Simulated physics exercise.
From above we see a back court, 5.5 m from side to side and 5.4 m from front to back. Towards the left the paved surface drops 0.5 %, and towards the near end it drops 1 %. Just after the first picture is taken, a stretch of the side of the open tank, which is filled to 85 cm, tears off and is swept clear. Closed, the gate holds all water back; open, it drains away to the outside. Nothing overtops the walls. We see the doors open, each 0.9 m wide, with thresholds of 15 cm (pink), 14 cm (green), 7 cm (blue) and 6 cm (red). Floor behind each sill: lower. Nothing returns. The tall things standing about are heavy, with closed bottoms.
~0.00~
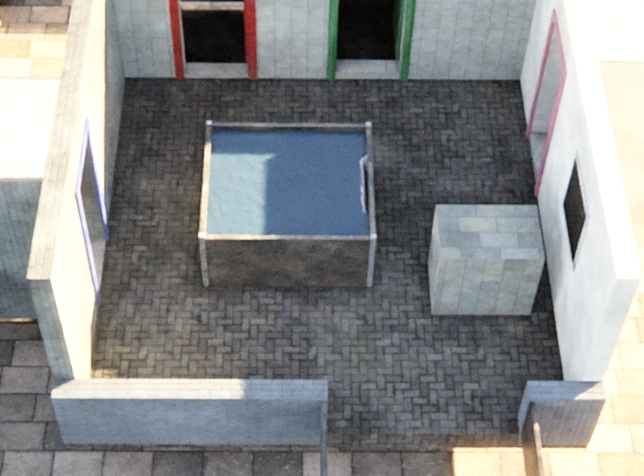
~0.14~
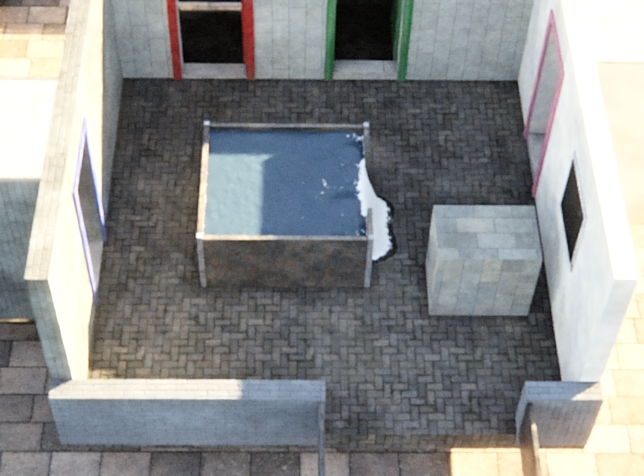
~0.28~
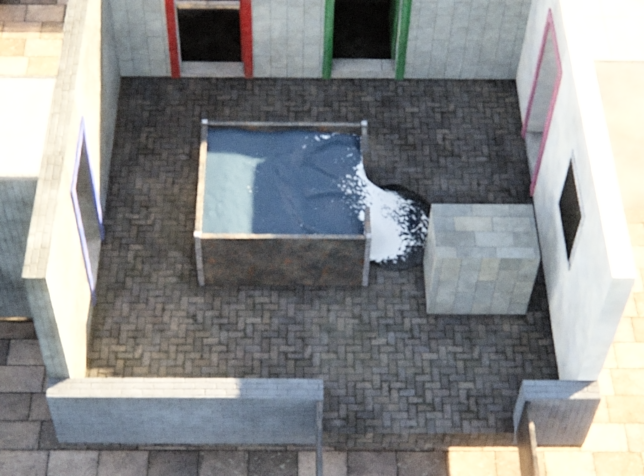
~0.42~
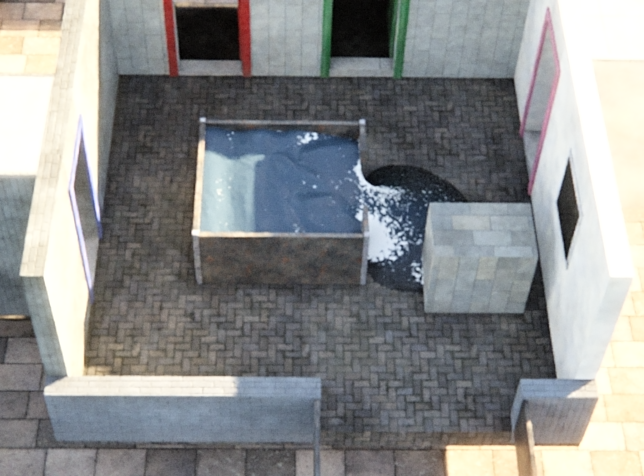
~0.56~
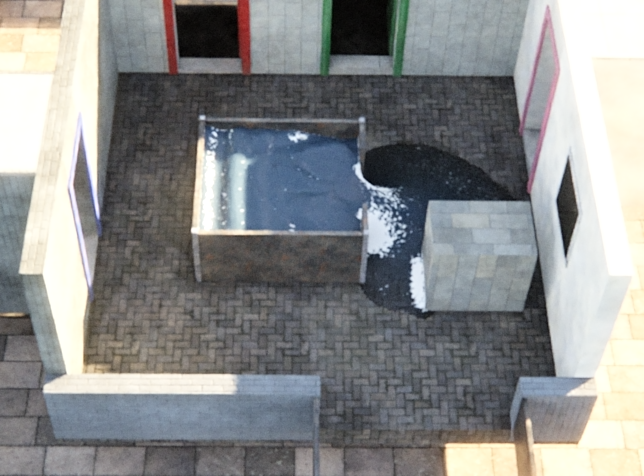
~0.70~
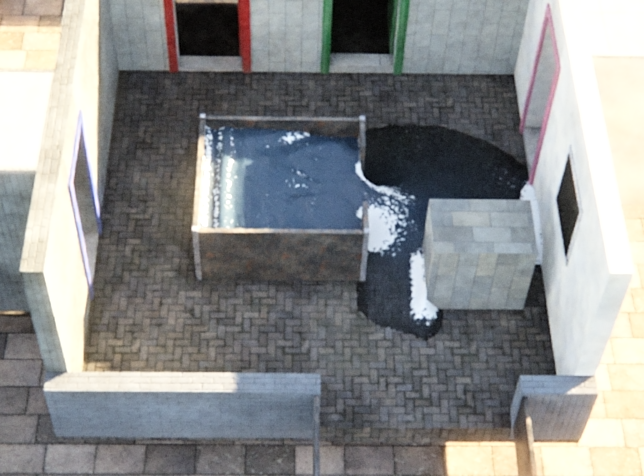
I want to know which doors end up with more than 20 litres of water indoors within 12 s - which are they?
The pink door is going to top the limit. The green door is going to fall short of the limit. The blue door is going to fall short of the limit. The red door is going to top the limit.
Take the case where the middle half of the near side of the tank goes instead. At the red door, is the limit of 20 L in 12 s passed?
Against the limit, red exceeds it.
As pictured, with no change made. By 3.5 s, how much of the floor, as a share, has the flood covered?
60 %.
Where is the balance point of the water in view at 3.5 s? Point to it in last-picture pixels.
At about (365, 204).
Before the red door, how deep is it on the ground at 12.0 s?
Close to 9.5 cm of depth.
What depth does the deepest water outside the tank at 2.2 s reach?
Roughly 46 cm.
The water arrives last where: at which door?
Blue.
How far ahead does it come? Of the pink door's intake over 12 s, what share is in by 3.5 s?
That works out near 90%.
After 1.4 s water covers 35 % of the floor and is deepest (54 cm) near (527, 235); pink door 31 cm at the sill, 23 L in, green door not reached, blue door not reached, red door not reached.
After 2.2 s water covers 40 % of the floor and is deepest (46 cm) near (506, 83); pink door 27 cm at the sill, 76 L in, green door 2 cm at the sill, 0 L in, blue door not reached, red door not reached.
After 3.5 s water covers 60 % of the floor and is deepest (33 cm) near (527, 235); pink door 20 cm at the sill, 110 L in, green door 9 cm at the sill, 0 L in, blue door not reached, red door 4 cm at the sill, 0 L in.
After 7.0 s water covers 90 % of the floor and is deepest (18 cm) near (115, 117); pink door 13 cm at the sill, 125 L in, green door 8 cm at the sill, 0 L in, blue door 5 cm at the sill, 0 L in, red door 8 cm at the sill, 3 L in.
After 12.0 s water covers 95 % of the floor and is deepest (14 cm) near (79, 407); pink door 7 cm at the sill, 125 L in, green door 5 cm at the sill, 0 L in, blue door 6 cm at the sill, 0 L in, red door 10 cm at the sill, 70 L in.
